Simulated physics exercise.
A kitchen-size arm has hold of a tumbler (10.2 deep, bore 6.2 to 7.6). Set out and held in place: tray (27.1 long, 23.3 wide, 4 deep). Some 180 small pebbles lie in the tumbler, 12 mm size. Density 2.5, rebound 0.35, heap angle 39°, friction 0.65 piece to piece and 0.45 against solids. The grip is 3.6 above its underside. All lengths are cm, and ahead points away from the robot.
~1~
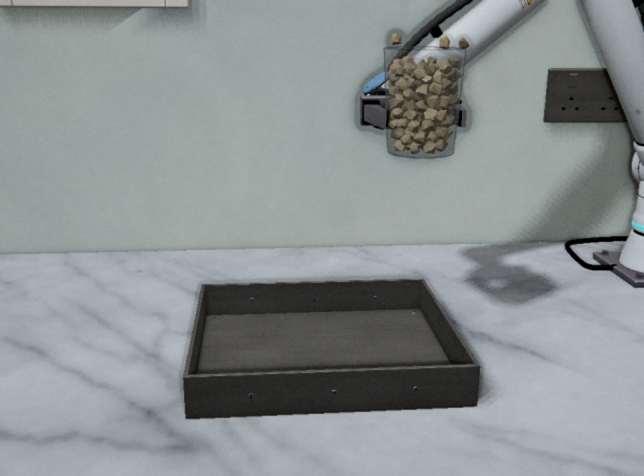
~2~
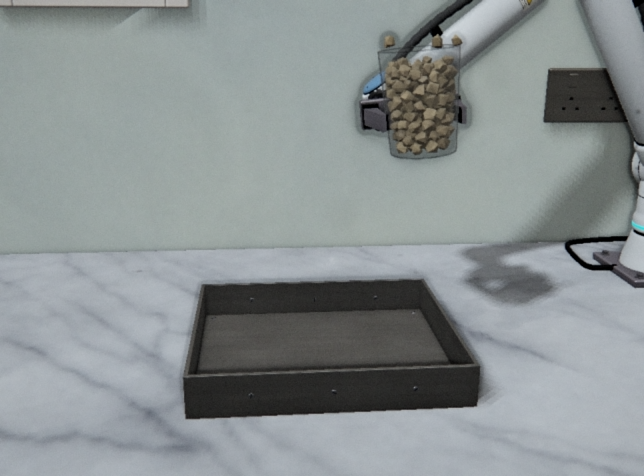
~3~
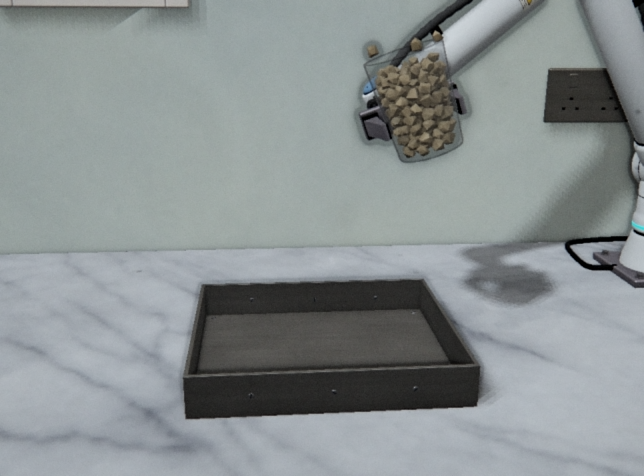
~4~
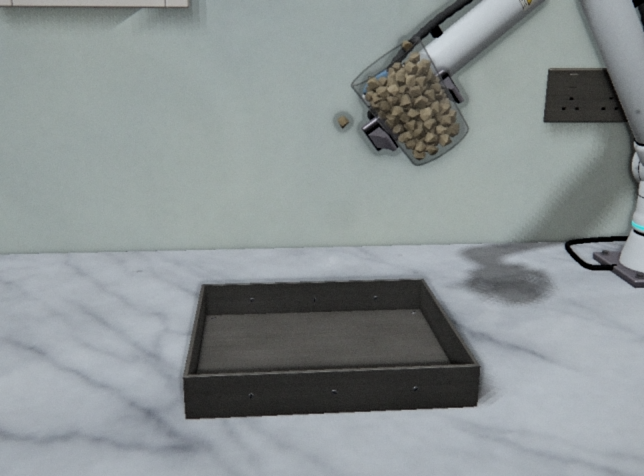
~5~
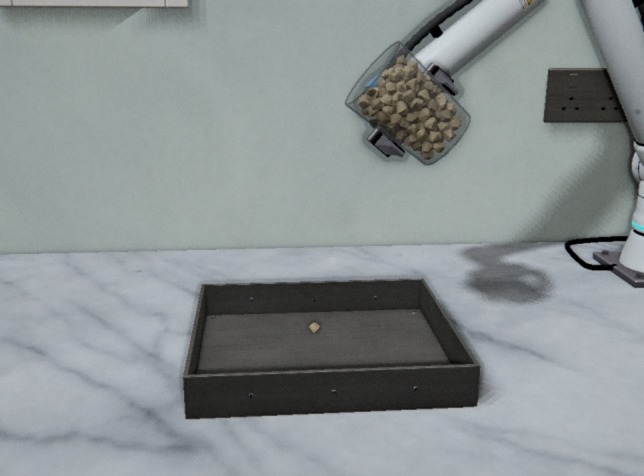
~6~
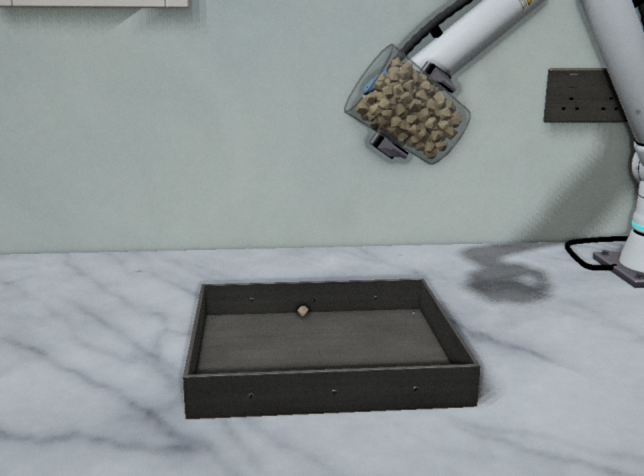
In this clip, a robot arm holding a clear tumbler filled with small pebbles tilts it to the left above a dark tray on a marble surface, and a single pebble drops out and lands in the tray.
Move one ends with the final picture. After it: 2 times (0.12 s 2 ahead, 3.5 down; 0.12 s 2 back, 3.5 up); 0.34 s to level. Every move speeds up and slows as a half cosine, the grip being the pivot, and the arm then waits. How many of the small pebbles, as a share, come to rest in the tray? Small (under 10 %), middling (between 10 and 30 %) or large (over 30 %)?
A small share, under 10 %, ends in the tray.
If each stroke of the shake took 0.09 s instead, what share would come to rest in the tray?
It would be near 5 per cent.
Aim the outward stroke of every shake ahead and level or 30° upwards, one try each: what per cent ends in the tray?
Some 10 and 25 per cent.
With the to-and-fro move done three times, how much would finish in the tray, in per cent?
Then about 0 per cent.
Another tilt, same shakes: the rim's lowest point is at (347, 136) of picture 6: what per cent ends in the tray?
Some 5 per cent.
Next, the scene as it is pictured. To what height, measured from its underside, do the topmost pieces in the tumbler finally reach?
Some 10.0 cm.
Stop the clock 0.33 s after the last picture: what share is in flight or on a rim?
About 0 per cent.
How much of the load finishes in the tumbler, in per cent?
Some 100 per cent.
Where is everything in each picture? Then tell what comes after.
Tumbler middle at (423, 103), level; upper third of the load around (423, 74), from x 395 to 465, top at y 40; 181 in the tumbler, in the first frame.
Tumbler middle at (421, 103), tilted 5° forward; upper third of the load around (422, 75), from x 390 to 455, top at y 40, in the second frame.
Tumbler middle at (418, 104), tilted 19° forward; upper third of the load around (417, 77), from x 370 to 450, top at y 35, in the third frame.
Tumbler middle at (414, 106), tilted 36° forward; upper third of the load around (410, 82), from x 345 to 455, top at y 45; 180 in the tumbler, 1 in flight or on a rim, in the fourth frame.
Tumbler middle at (411, 108), tilted 50° forward; upper third of the load around (402, 86), from x 315 to 455, top at y 60; 180 in the tumbler, 1 in the tray, in the fifth frame.
Tumbler middle at (410, 109), tilted 55° forward; upper third of the load around (401, 90), from x 305 to 455, top at y 65; 180 in the tumbler, 1 in the tray, in the sixth frame.
Then, 0.33 s later, tilted 55° forward, highest piece 28 above the table; 180 in the tumbler, 1 in the tray.
Then, 0.66 s later, tilted 26° forward, highest piece 31 above the table; 179 in the tumbler, 1 in the tray, 1 in flight or on a rim.
Then, 1.02 s later, level, highest piece 33 above the table; 179 in the tumbler, 2 in the tray.
Then, 2.07 s later, level, highest piece 33 above the table; 179 in the tumbler, 2 in the tray.
At rest, 179 in the tumbler, 2 in the tray. That is 1 % in the tray.
